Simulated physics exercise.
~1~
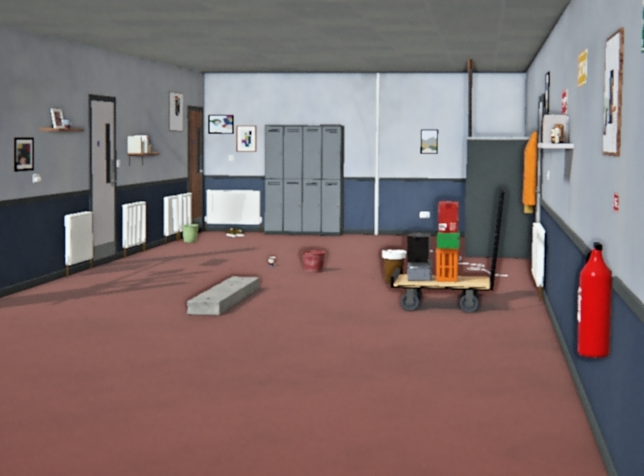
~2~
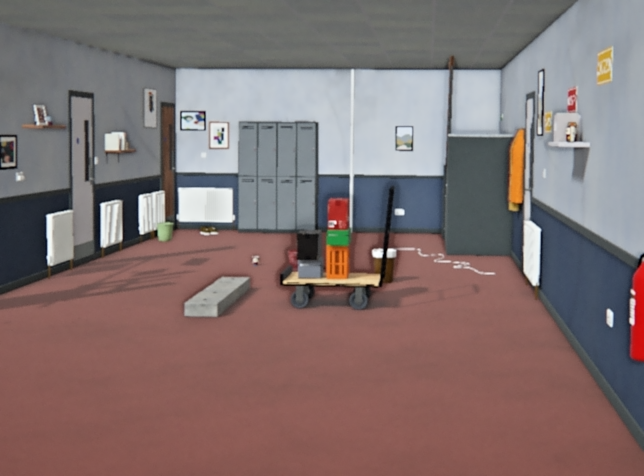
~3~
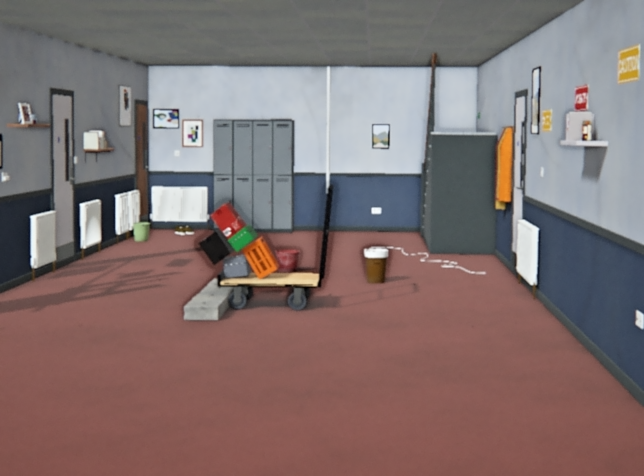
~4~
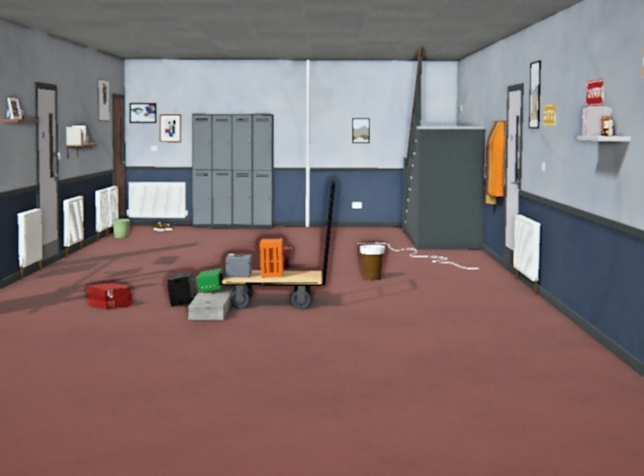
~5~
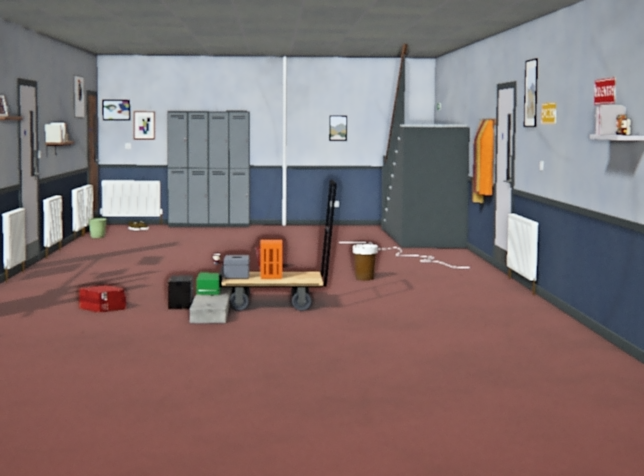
Loaded trolley rolling left into a kerb, tipping red, black and green boxes off while grey and orange ones stay aboard.
